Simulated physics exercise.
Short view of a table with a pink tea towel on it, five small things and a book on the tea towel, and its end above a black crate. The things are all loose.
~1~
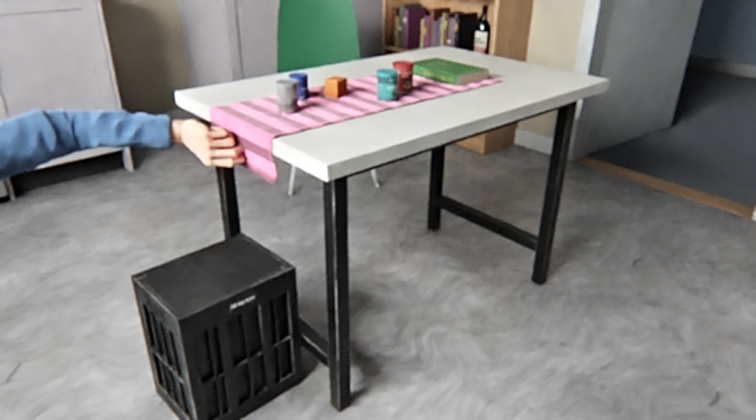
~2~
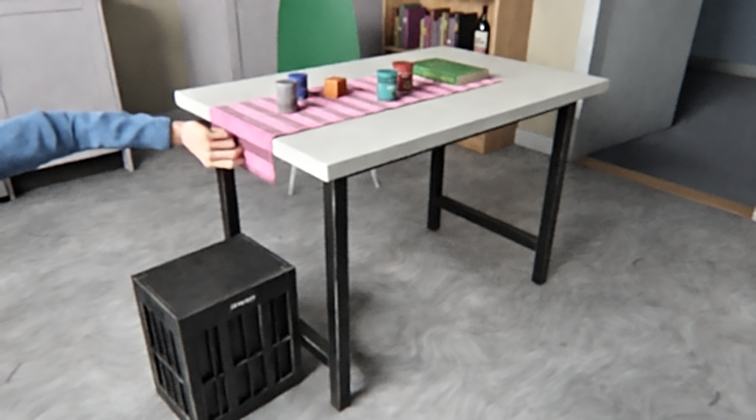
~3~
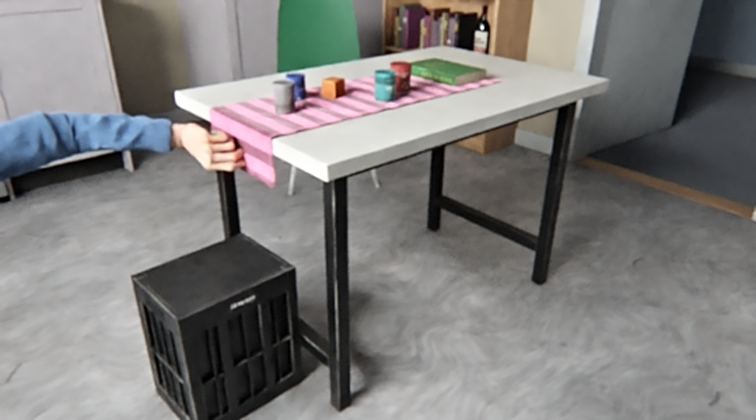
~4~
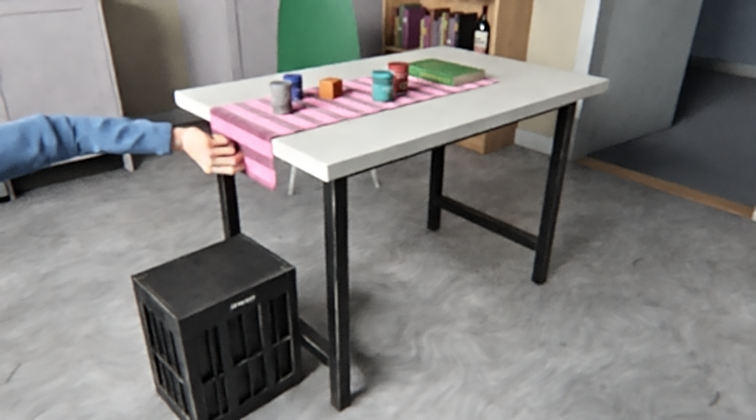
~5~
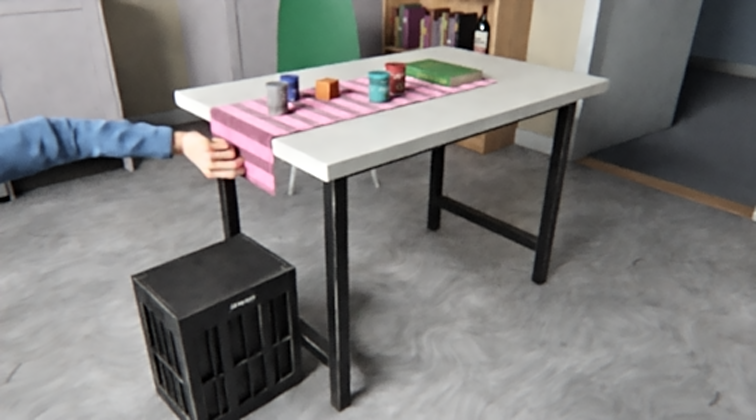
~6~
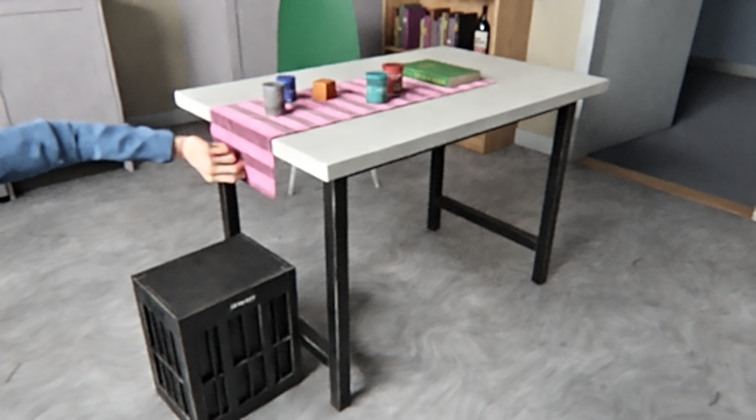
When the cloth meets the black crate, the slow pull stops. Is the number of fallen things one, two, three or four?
The tally of things that come off will be two.
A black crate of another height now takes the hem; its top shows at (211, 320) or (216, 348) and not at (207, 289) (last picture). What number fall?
For the first height 3, for the second 4.
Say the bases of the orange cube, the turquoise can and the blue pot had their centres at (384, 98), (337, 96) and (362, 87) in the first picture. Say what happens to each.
Outcome: Orange cube is still in place, turquoise can is still in place, blue pot is still in place.
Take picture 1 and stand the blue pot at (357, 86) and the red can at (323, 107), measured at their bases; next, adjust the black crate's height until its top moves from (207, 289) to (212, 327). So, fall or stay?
Observed: Blue pot remains seated; red can departs.
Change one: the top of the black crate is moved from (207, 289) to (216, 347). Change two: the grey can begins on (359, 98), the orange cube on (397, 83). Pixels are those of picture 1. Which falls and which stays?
Outcome for the grey can: It is lost. Outcome for the orange cube: It stays.
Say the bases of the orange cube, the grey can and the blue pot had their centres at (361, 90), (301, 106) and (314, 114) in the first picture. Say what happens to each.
Record - orange cube retained; grey can lost; blue pot lost.
Early on, hem near (247, 227); grey can gone.
Midway, hem on the crate; grey can and blue pot gone.
Finally, hem on the crate; grey can and blue pot gone. The count of fallen things is two.
